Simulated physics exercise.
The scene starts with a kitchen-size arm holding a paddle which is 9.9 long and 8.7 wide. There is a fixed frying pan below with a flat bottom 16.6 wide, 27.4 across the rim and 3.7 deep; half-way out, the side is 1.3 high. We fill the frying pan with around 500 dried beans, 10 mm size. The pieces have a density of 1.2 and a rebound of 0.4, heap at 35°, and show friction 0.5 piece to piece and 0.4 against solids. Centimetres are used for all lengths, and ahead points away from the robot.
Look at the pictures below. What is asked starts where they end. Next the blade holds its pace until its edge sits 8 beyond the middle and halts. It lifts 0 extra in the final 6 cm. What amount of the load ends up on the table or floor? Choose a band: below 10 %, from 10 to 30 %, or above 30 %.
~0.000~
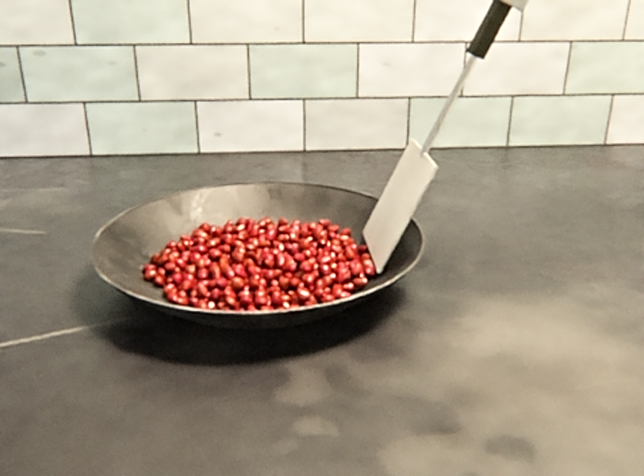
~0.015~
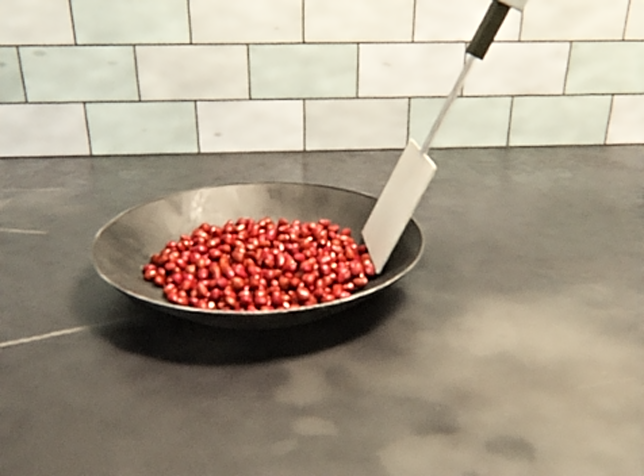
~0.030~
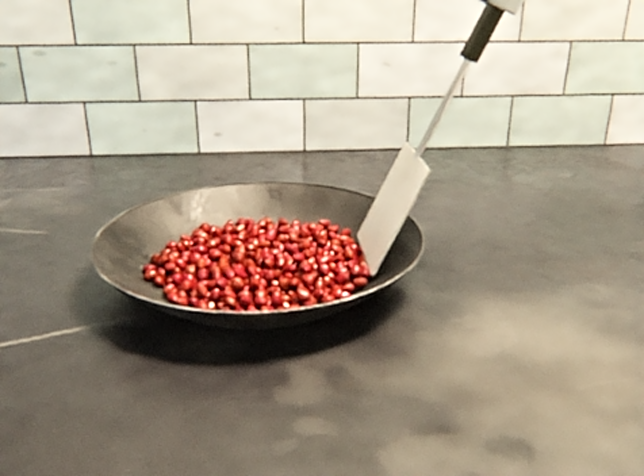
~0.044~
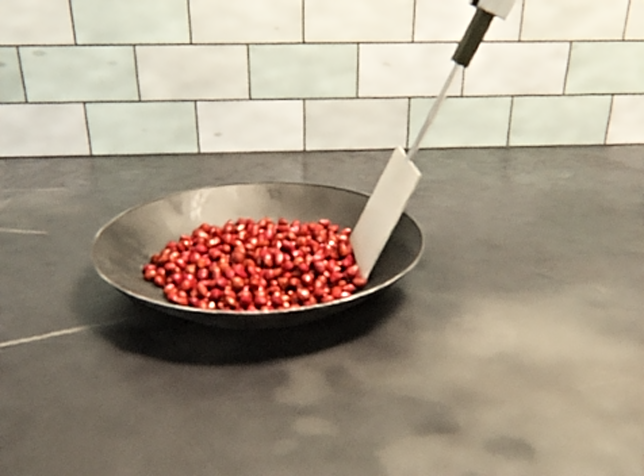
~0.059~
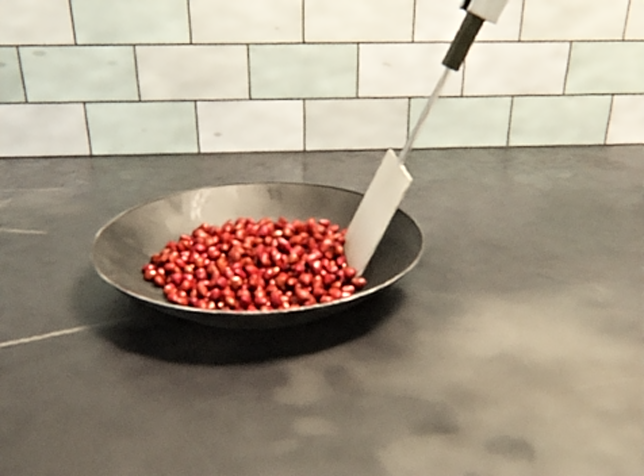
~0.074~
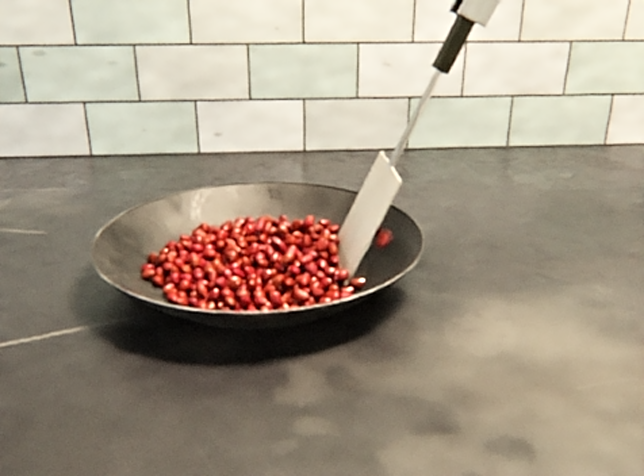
That share falls between 10 and 30 %.
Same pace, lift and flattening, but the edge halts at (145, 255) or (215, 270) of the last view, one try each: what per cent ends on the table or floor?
Respectively some 25 and 5 percent end on the table or floor.
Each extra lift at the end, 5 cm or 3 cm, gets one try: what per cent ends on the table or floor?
0 and 5 %.
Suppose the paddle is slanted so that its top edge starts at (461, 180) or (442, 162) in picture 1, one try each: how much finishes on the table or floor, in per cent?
First try roughly 10 percent, second try roughly 15 percent.
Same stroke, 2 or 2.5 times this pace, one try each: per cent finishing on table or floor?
Estimates in order: 25 per cent, 35 per cent.
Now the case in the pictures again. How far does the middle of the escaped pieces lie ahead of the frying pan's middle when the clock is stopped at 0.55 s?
Some 18 centimetres ahead.
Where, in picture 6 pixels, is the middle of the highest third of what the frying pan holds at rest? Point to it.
Look near (139, 244).
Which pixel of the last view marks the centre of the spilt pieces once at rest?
Pixel estimate: About (54, 274).
After 0.18 s, sloping 65°, highest piece 21 above the table; 500 in the frying pan, 4 on the blade or in flight.
After 0.29 s, sloping 65°, highest piece 28 above the table; 499 in the frying pan, 2 on the table or floor, 3 on the blade or in flight.
After 0.55 s, sloping 65°, highest piece 5 above the table; 427 in the frying pan, 77 on the table or floor.
After 1.60 s, sloping 65°, highest piece 5 above the table; 427 in the frying pan, 77 on the table or floor.
In the end, 427 in the frying pan, 77 on the table or floor. That is 15 % on the table or floor.
